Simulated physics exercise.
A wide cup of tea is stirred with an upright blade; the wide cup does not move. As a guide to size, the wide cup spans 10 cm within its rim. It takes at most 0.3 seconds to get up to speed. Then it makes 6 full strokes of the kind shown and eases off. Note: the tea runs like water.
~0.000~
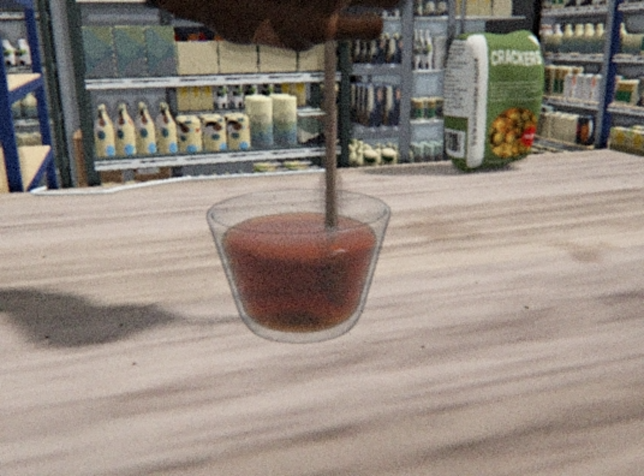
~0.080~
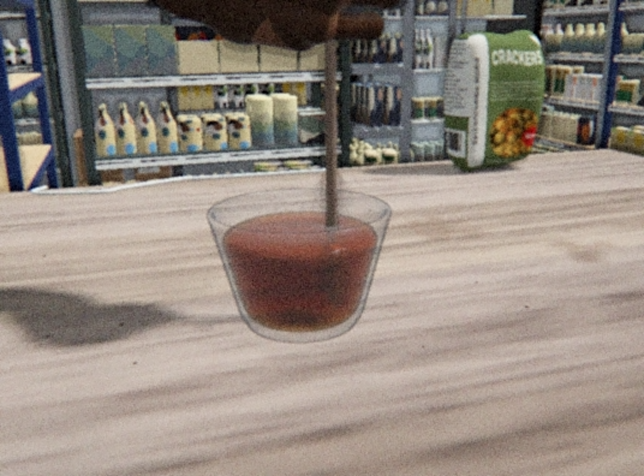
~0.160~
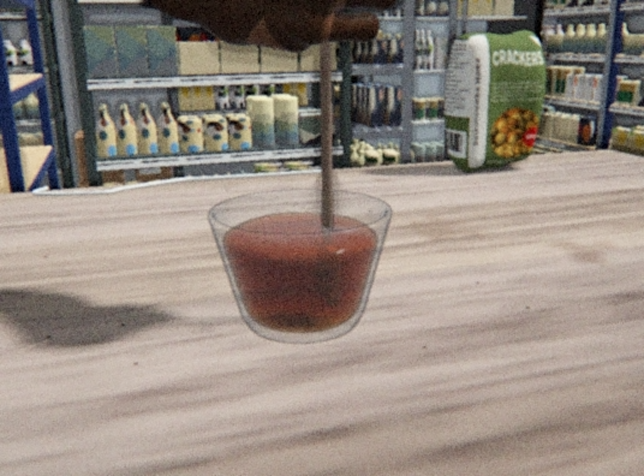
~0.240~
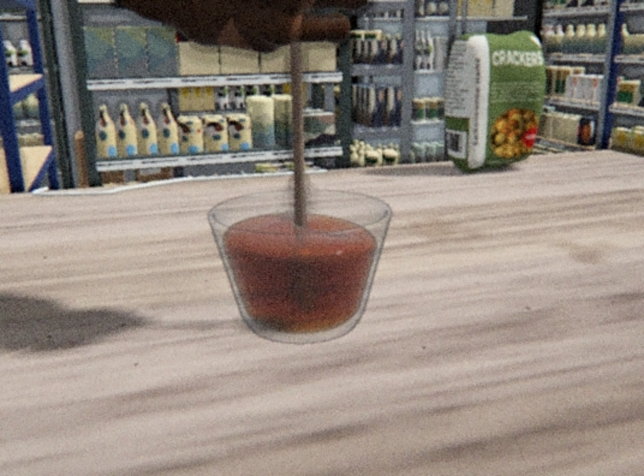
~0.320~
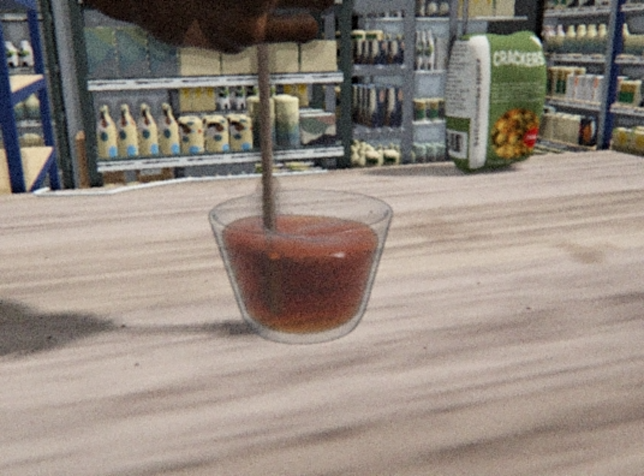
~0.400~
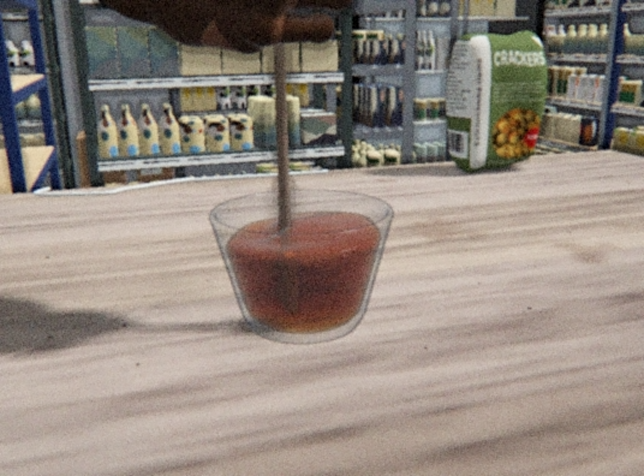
To begin with, a hand holds an upright blade in the right side of a clear, wide cup of reddish-brown tea on a wooden surface, barely shifting it. The hand then sweeps the blade left through the tea, and finally moves it slightly back right while the cup stays put.
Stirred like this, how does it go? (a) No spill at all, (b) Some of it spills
Option b: Some of it spills.
By 0.95 s 0 ml is over the rim.
By 1.50 s 2 ml is over the rim.
By 2.06 s 8 ml is over the rim.
By 2.61 s 13 ml is over the rim.
At rest 13 ml is over the rim.
